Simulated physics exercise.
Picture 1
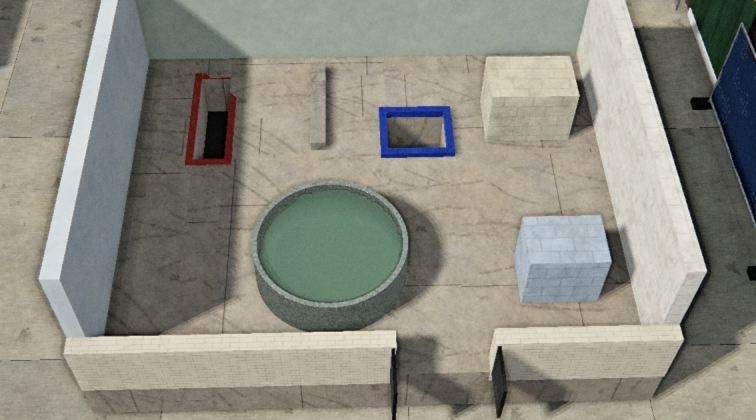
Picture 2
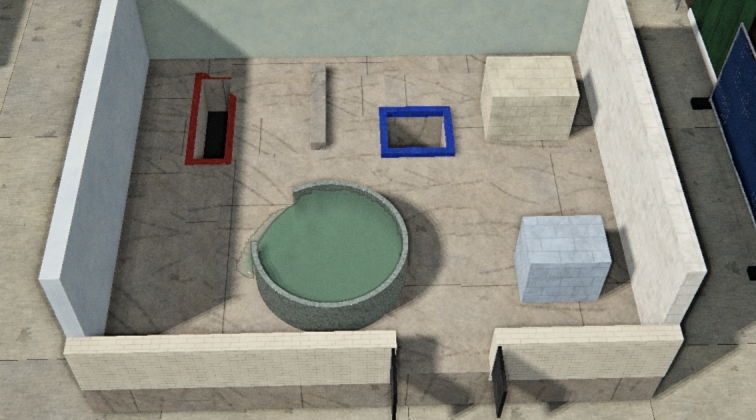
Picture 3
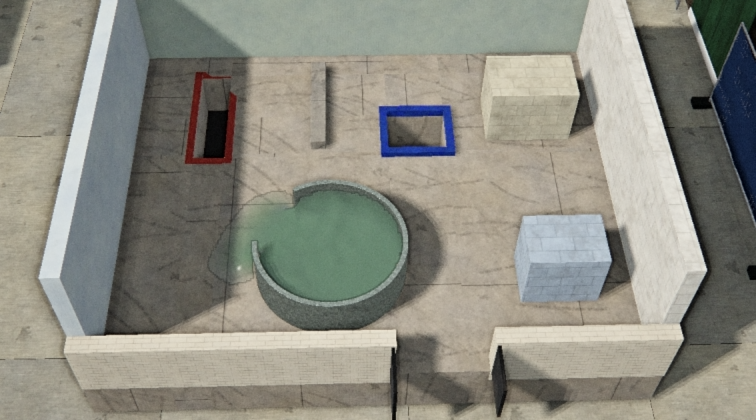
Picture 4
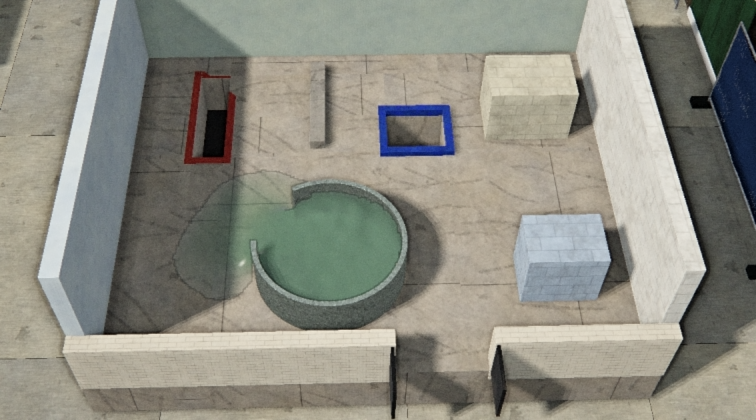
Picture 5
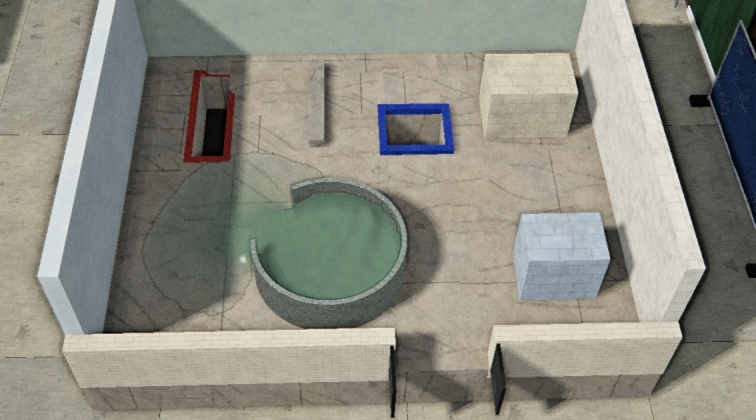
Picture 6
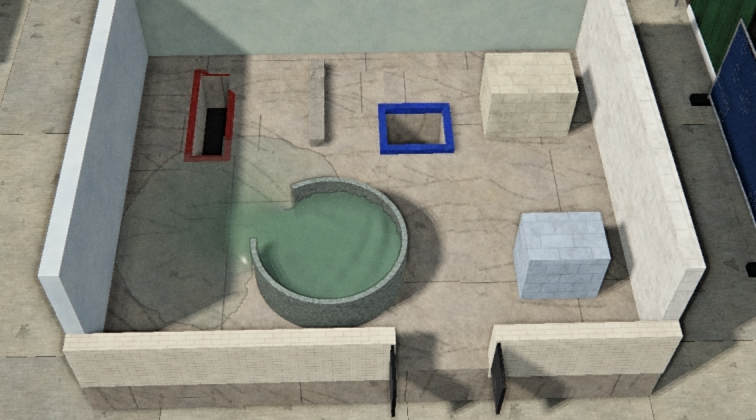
In a walled concrete yard, a round tank opens and green water spreads leftward across the floor.
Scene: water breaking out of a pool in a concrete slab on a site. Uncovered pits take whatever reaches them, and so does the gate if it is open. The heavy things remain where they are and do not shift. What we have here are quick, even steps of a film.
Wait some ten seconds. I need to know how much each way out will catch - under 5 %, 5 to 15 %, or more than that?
Here you go: The gate catches under 5 %; the blue pit catches under 5 %; the red pit catches more than 15 %.
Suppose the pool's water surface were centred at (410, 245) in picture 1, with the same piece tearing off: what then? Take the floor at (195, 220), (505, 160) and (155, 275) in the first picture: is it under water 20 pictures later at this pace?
Spot 1 wetted, spot 2 unwetted, and spot 3 wetted.
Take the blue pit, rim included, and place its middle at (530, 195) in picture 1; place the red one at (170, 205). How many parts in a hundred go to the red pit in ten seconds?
Share for red, in per cent: 65.
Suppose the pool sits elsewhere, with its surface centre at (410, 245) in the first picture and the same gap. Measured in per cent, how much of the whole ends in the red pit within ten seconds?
Within ten seconds the red pit collects 45 percent of the total.
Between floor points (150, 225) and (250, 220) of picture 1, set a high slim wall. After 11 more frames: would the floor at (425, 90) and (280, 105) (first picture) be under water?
Spared, then swamped.
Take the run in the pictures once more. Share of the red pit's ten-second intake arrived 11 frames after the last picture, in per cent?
Estimated share: About 15 %.
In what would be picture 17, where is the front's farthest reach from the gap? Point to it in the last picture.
I'd say around (149, 58).
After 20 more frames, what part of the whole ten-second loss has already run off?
I'd say about 35 per cent.
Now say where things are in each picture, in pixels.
The first picture shows the round tank at (330, 244) is whole and still.
In the second picture, water pours out at (271, 234) and has run to (244, 270).
In the third picture, water pours out at (271, 234) and has run to (215, 267).
In the fourth picture, the front is at (185, 274), out from the gap at (270, 235).
In the fifth picture, the front is at (150, 250), out from the gap at (270, 233).
In the sixth picture, the front is at (182, 156), out from the gap at (270, 232).
A moment on, water covers 25 % of the floor; the gate 0 %, the blue pit 0 %, the red pit 2 %.
Next, water covers 30 % of the floor; the gate 0 %, the blue pit 0 %, the red pit 7 %.
Then, water covers 35 % of the floor; the gate 0 %, the blue pit 0 %, the red pit 14 %.
Later, water covers 50 % of the floor; the gate 0 %, the blue pit 0 %, the red pit 30 %.
In the end, water covers 60 % of the floor; the gate 1 %, the blue pit 0 %, the red pit 42 %.
